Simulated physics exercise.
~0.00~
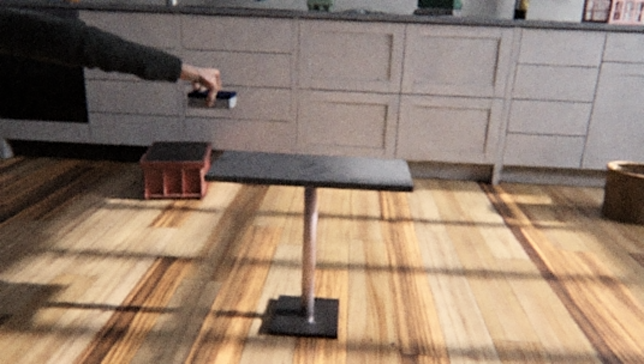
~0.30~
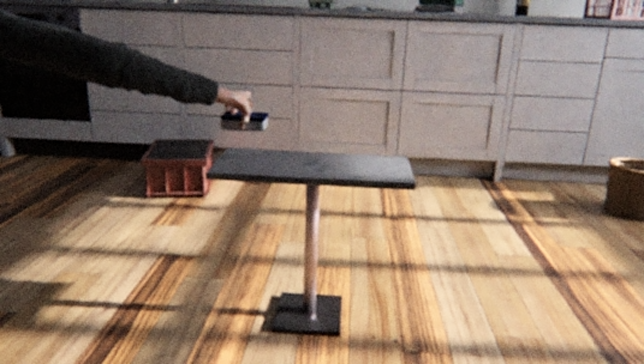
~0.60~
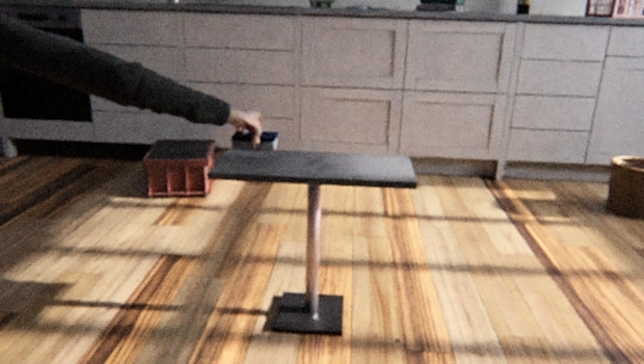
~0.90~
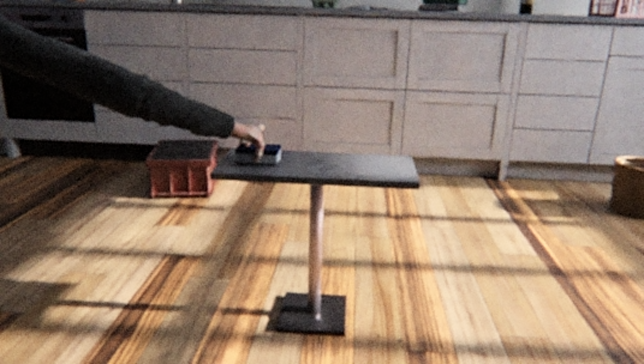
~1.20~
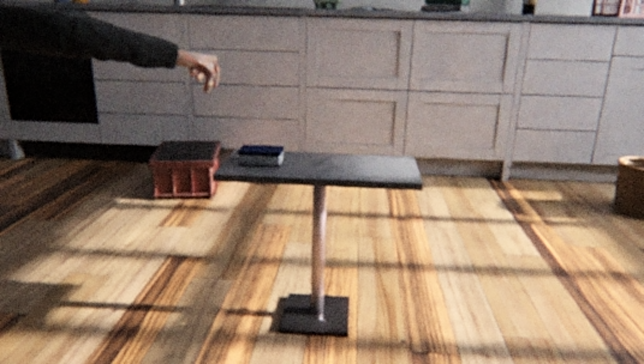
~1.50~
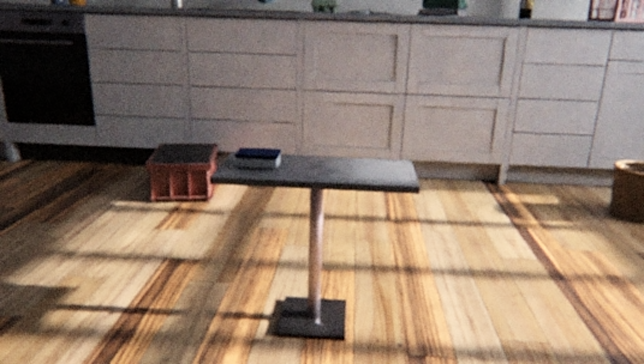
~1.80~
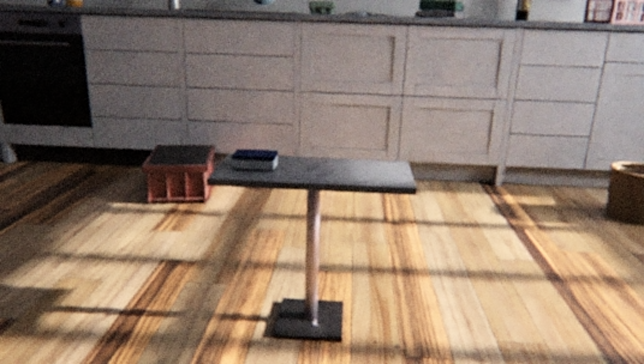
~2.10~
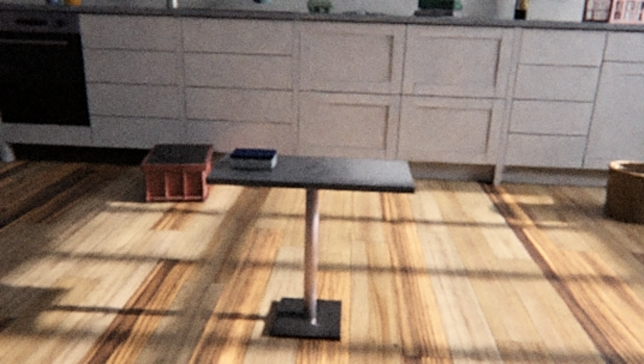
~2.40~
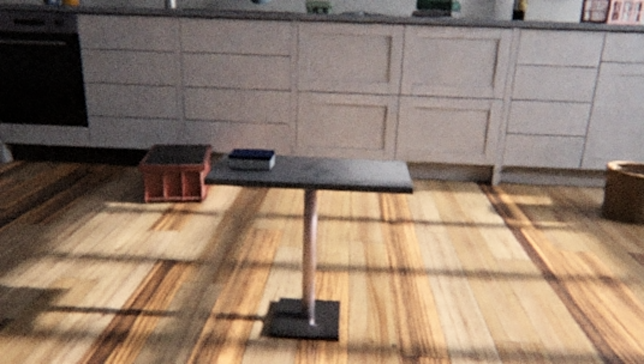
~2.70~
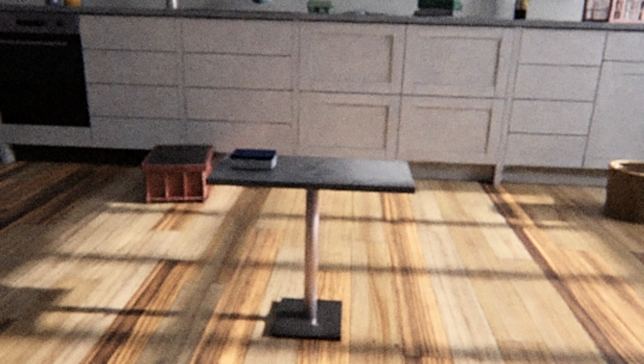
In this clip, a hand reaches in from the left and lowers a small dark blue, block-like object onto the left end of a grey side table, then lets go and withdraws, leaving the object resting there while the table stays steady.
